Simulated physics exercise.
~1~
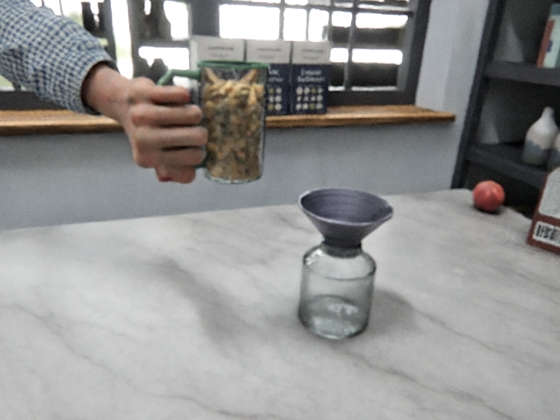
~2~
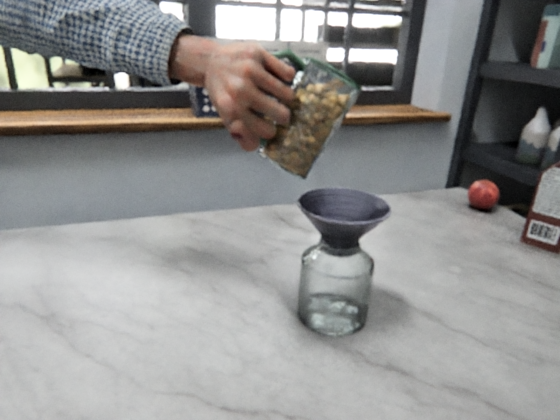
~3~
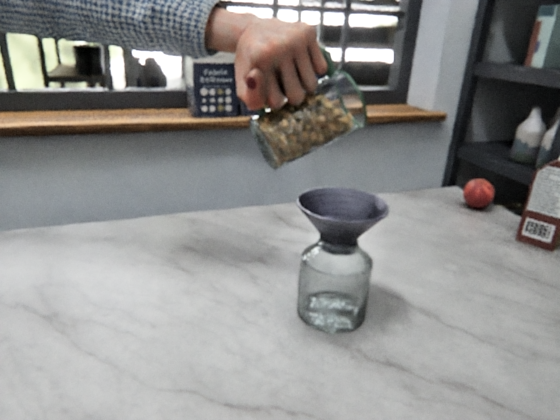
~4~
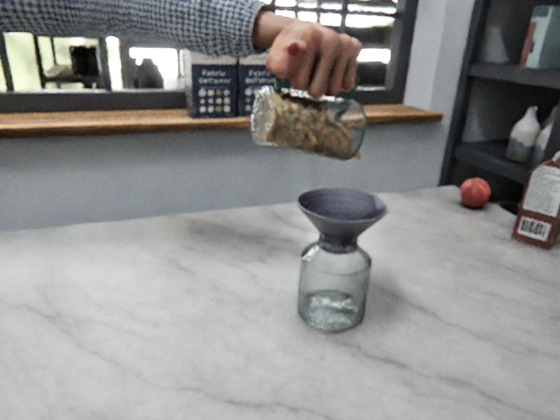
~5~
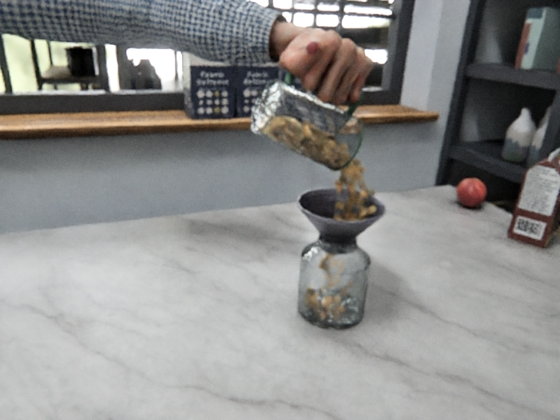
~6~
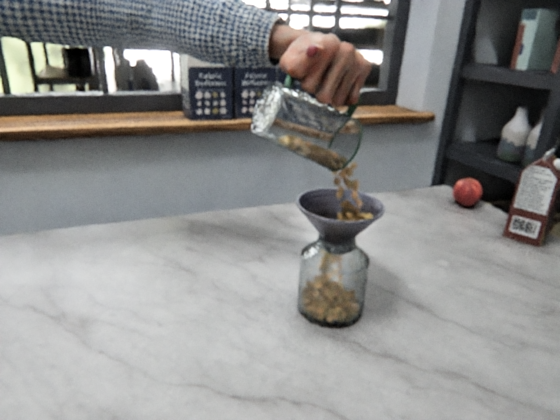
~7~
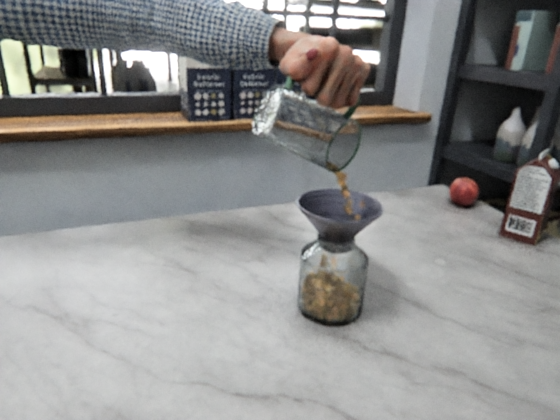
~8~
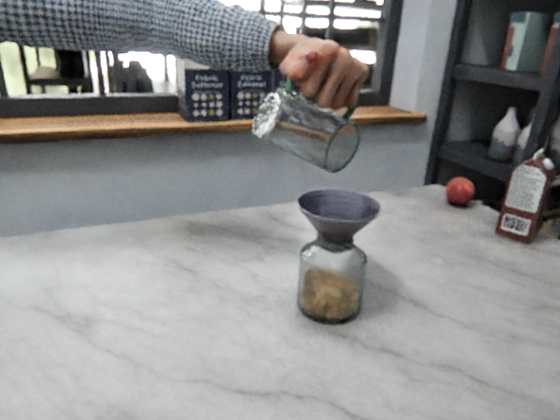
Hand tilting a clear cup of dried chickpeas and pouring them through a dark funnel into a glass jar, emptying the cup.
